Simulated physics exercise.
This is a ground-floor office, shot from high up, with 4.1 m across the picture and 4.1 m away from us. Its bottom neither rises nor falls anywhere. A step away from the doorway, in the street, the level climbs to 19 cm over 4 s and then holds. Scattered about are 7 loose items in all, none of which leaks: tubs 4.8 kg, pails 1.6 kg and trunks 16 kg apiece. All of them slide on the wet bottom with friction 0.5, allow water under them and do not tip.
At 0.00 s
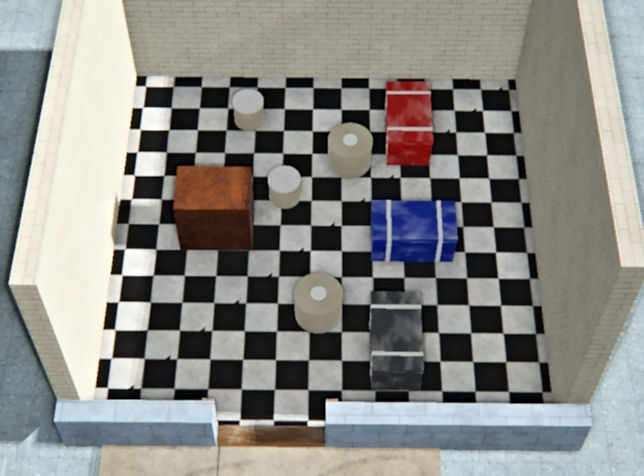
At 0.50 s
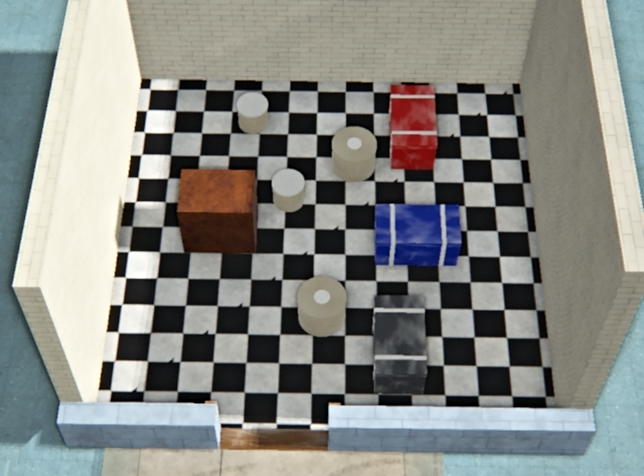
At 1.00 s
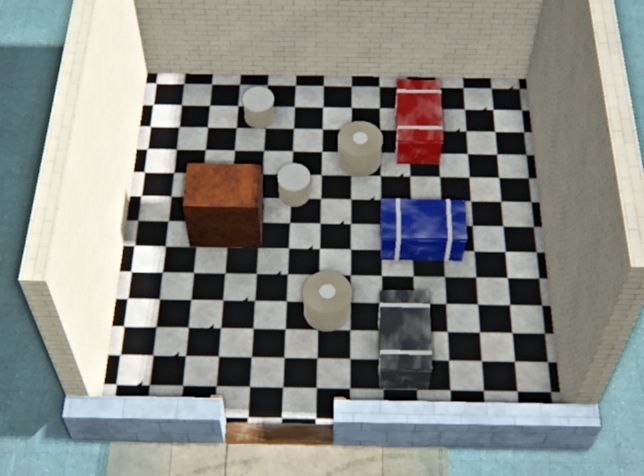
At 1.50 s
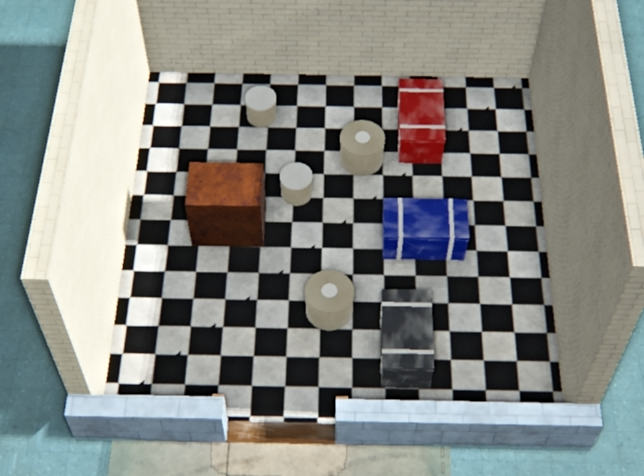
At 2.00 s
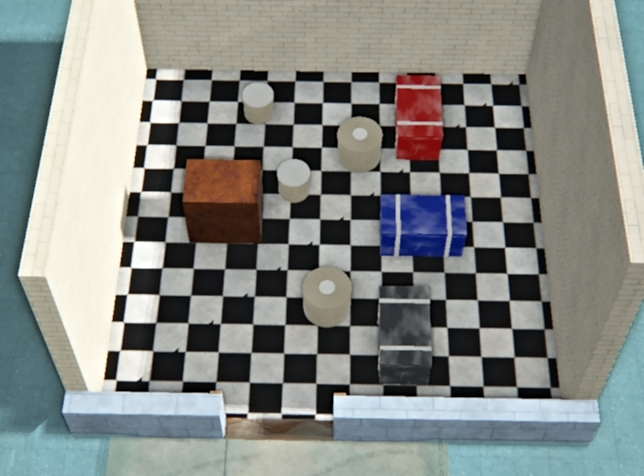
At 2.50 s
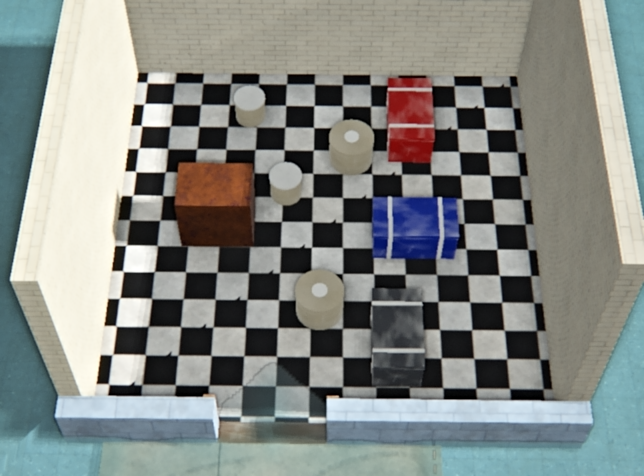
Water gathers around a ground-floor office with a black-and-white checked floor, seen from high above its front doorway. A brown block stands at left, four pale round containers are scattered near the middle, and red, blue and dark grey banded trunks line the right. The street outside turns bluer, then a small, clear patch of water slips through the doorway, while the objects stay put and the camera sways slightly.
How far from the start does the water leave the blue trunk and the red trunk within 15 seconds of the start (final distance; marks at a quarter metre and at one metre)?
Well, the blue trunk goes a little distance, while the red trunk winds up a long way off.
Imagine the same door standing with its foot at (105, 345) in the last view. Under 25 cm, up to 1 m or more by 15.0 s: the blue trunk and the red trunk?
The blue trunk drifts well away and the red trunk drifts well away.
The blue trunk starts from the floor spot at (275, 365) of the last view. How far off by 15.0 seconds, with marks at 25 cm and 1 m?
What happens is it gets pushed a long way.
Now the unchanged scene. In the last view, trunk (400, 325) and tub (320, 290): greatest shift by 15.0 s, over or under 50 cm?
Result, in order: Not bigger / bigger.
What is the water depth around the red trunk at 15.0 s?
Around 9 cm.
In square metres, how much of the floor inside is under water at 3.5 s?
At that time the wet patch spans about 2.0 m2.
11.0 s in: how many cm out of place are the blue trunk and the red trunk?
About 0 cm and 80 cm, respectively.
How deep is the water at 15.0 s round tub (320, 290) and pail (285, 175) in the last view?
First about 11 cm, second about 8 cm.
After 3.5 s the blue trunk is near (416, 217), 0.0 m from its start, aground; the red trunk is near (411, 108), 0.0 m from its start, aground; 0 afloat.
After 6.8 s the blue trunk is near (416, 217), 0.0 m from its start, aground; the red trunk is near (411, 108), 0.0 m from its start, aground; 4 afloat.
After 11.0 s the blue trunk is near (416, 217), 0.0 m from its start, aground; the red trunk is near (477, 131), 0.7 m from its start, afloat; 5 afloat.
After 15.0 s the blue trunk is near (398, 257), 0.5 m from its start, afloat; the red trunk is near (464, 345), 2.8 m from its start, afloat; 7 afloat.
